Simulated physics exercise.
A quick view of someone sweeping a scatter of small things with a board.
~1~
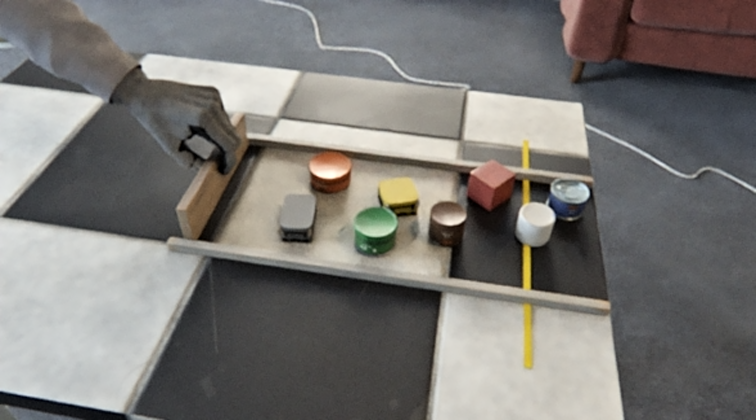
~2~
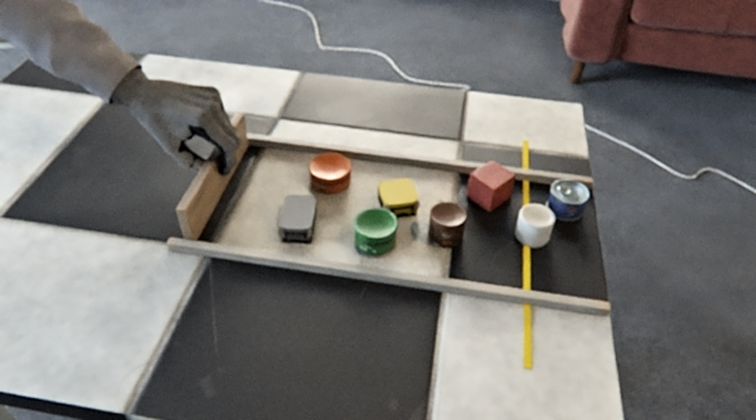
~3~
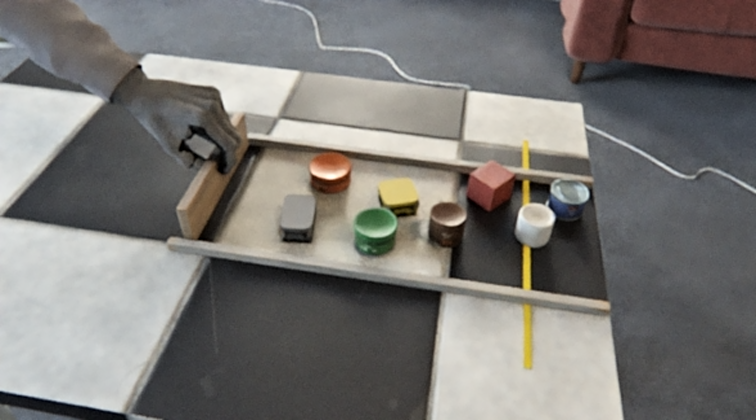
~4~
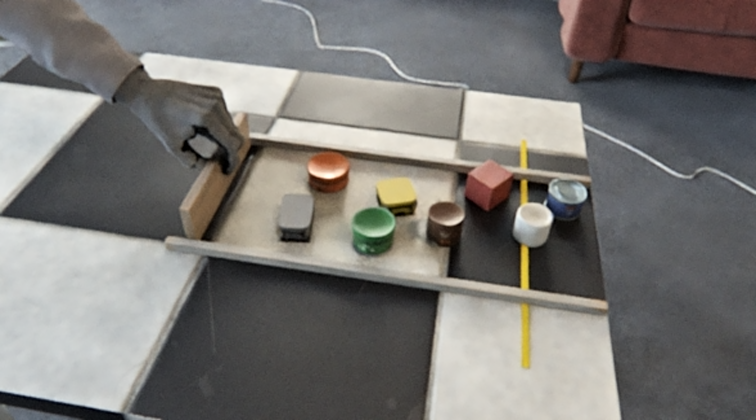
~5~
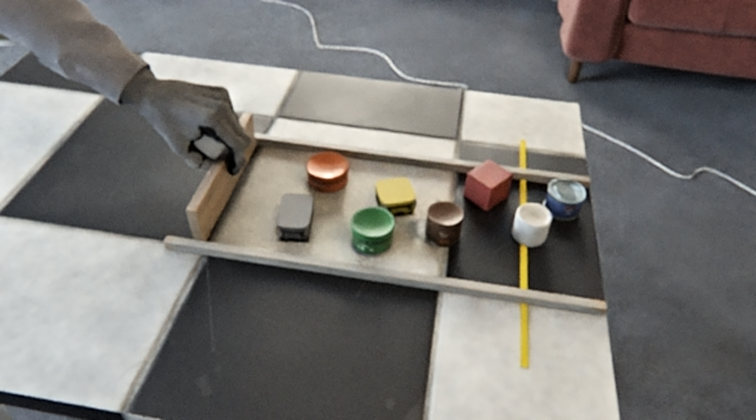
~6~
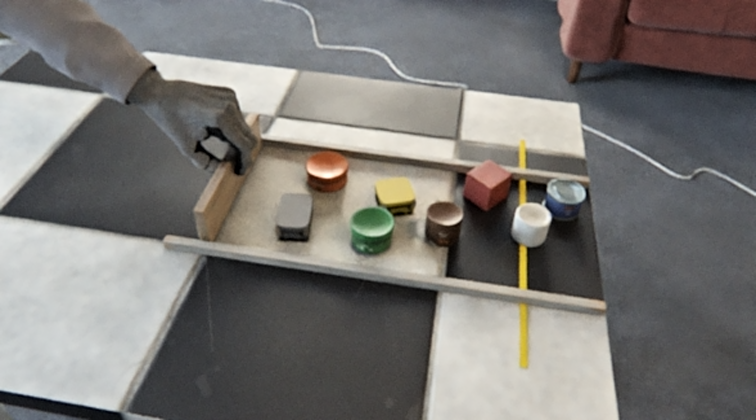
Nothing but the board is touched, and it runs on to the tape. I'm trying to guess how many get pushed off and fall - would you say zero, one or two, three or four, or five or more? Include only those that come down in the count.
I expect that one or two will fail to stay on the table.
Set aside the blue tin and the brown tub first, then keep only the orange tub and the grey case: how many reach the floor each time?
The counts would be 0 and 0.
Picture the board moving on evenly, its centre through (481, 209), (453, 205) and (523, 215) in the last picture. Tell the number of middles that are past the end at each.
Place by place: 0, 0 and 1.
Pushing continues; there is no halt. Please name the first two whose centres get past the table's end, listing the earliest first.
In order: The blue tin, the red block.
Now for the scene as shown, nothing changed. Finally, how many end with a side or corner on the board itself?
It's touching 3 at the end.
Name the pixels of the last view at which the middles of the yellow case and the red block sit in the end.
(542, 224), and the other (584, 200).
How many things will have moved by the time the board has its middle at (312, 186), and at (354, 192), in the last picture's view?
Moved so far: 2, later 4.
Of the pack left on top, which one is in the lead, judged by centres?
That would be the red block.
A little later, none off yet; blue tin at rest near (564, 200); white lid at rest near (531, 225); red block at rest near (488, 185).
Next, none off yet; blue tin at rest near (565, 200); white lid moving near (541, 223); red block shifted about its own width near (529, 195).
When it is over, the number that fall off is one or two; down, blue tin.
